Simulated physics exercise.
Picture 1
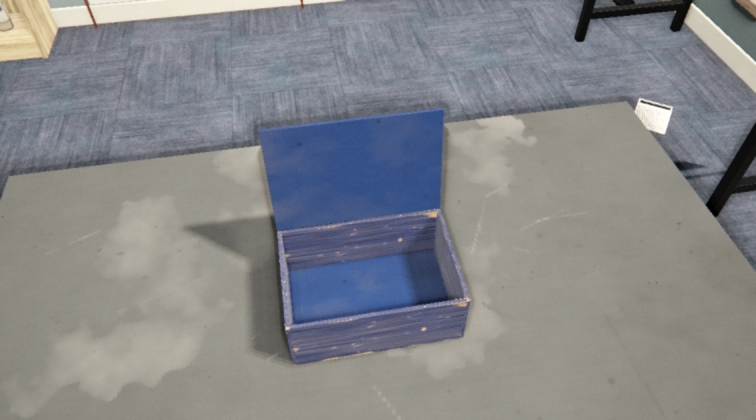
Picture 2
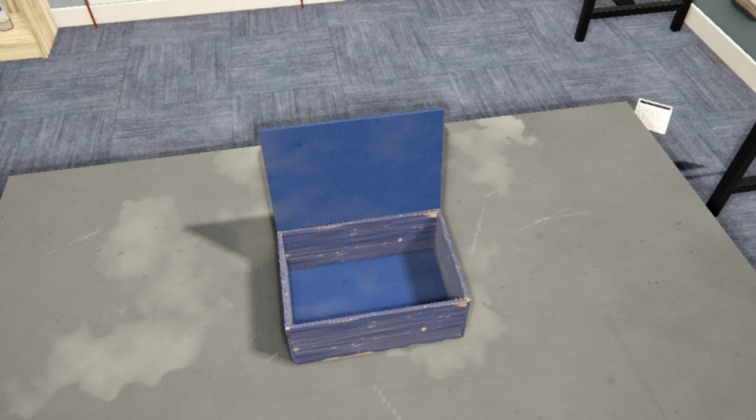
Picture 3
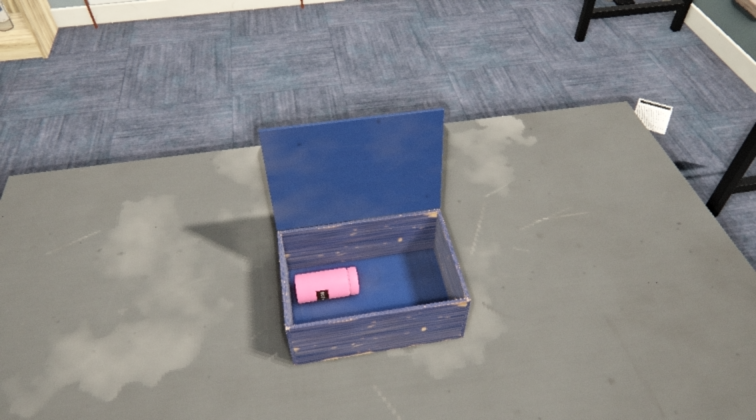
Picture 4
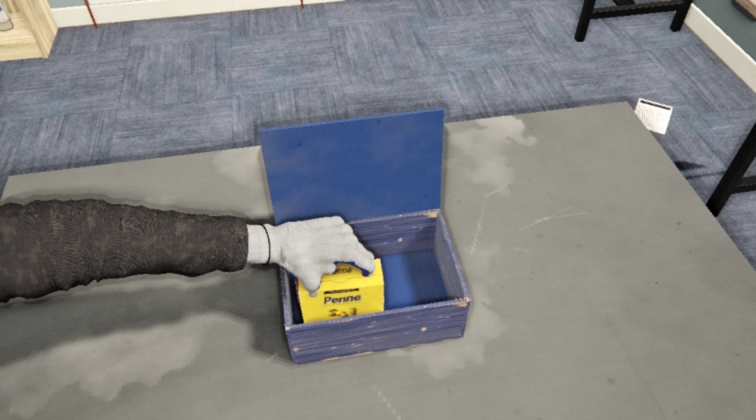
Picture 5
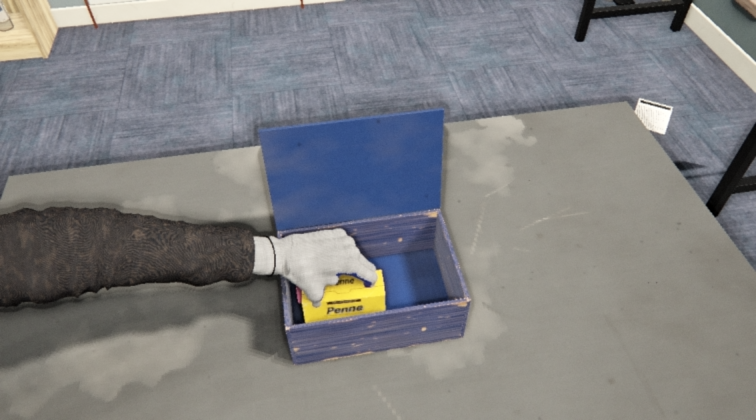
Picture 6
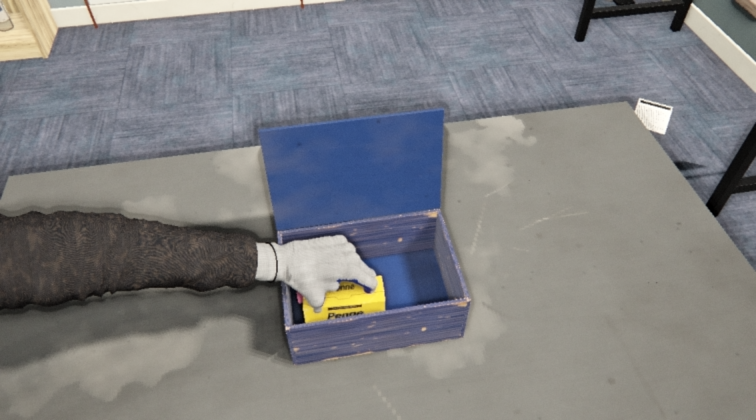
On a grey tabletop, an open blue box standing empty, then holding a pink shaker, before a gloved hand lowers a yellow packet inside.
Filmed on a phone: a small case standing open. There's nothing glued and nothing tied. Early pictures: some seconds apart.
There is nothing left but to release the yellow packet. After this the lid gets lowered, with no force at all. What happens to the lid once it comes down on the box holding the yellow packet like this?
It comes down fully.
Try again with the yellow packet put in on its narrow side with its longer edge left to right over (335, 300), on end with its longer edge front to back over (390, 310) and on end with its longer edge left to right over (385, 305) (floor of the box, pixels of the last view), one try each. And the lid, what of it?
Try one: The lid comes all the way down; try two: It remains open; try three: It remains open.
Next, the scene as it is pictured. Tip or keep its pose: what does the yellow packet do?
Observation: It keeps the set orientation.
Then, 1.30 s after the last picture, lid 81° above the rim.
Then, 1.70 s after the last picture, lid 46° above the rim.
Then, 1.90 s after the last picture, lid 19° above the rim.
At rest, lid shut; both in place. Seen from the same camera at the end, yellow packet near (345, 309).
